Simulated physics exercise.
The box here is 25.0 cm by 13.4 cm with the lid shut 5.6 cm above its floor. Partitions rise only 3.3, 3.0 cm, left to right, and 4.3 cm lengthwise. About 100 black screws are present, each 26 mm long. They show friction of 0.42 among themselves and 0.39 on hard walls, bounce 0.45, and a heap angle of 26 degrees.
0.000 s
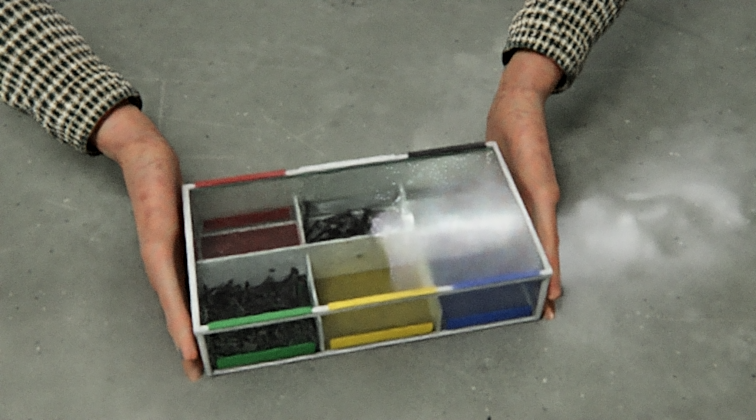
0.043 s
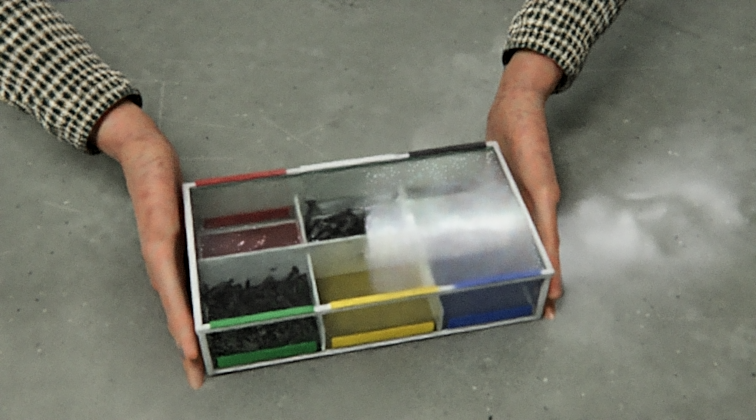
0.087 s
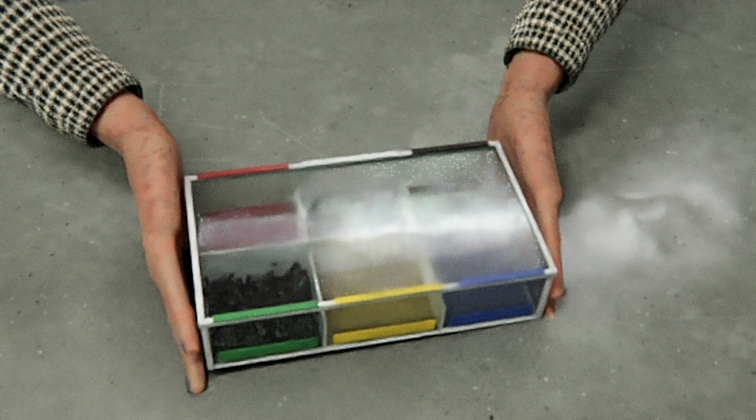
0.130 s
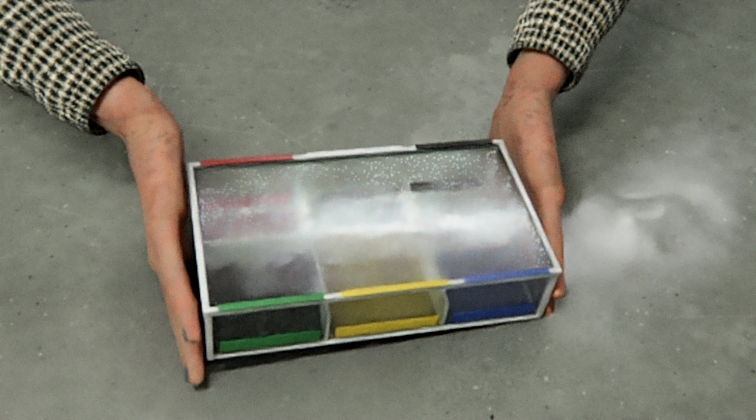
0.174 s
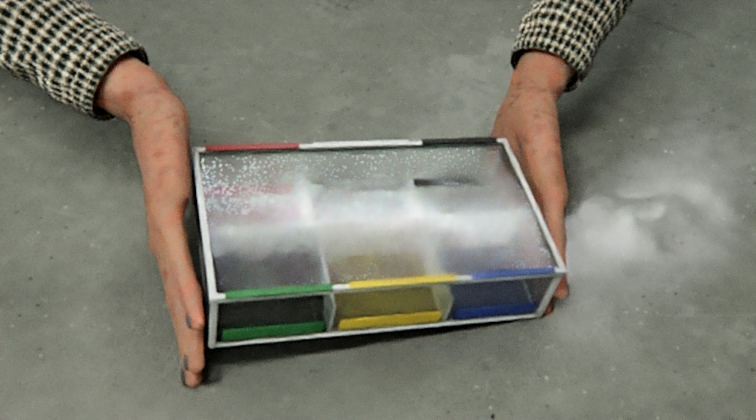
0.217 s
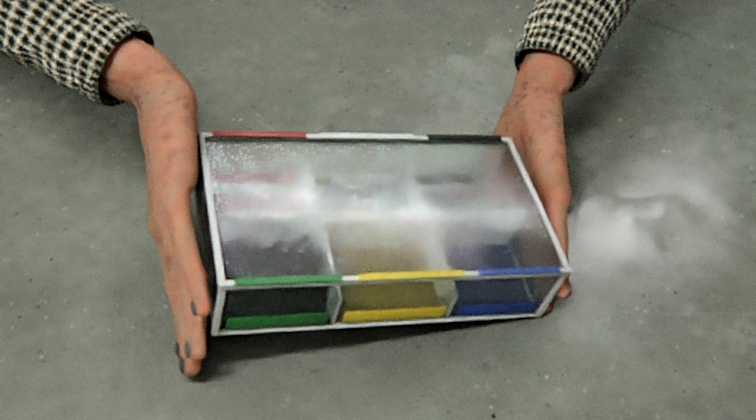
The footage shows two hands holding a clear-lidded, compartmented box with coloured edges and small dark pieces inside, as whitish haze spreads leftward across it, obscuring the contents, and the left hand raises its side slightly.
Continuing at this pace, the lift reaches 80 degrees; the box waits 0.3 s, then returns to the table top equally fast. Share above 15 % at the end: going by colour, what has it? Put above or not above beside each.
Red: Not above; blue: Above; green: Above; yellow: Not above; white: Above; black: Not above.
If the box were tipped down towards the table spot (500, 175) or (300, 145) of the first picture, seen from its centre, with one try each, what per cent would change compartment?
Near 30 and 0 per cent, in that order.
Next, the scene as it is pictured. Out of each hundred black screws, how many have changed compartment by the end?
Estimate: Some 30 %.
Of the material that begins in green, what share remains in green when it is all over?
Roughly 60 per cent.
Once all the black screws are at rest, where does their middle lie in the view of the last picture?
In the last view, approximately (399, 288).
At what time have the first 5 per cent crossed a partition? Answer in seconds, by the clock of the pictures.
I'd put it at about 1.05 seconds on the clock.
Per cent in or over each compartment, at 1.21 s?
Shares - red: 0; blue: 5; green: 50; yellow: 10; white: 25; black: 5.
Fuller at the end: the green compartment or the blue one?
The green compartment.
After 1.21 s, tilt 80 degrees; blue 5 %, green 50 %, yellow 10 %, white 25 %, black 5 %.
After 1.88 s, tilt 41 degrees; blue 20 %, green 45 %, yellow 5 %, white 25 %, black 5 %.
Then, at 2.58 s, tilt 0 degrees; blue 20 %, green 45 %, yellow 5 %, white 25 %, black 5 %.
By 2.9 s all is still; red 0 %, blue 20 %, green 45 %, yellow 5 %, white 25 %, black 5 %.
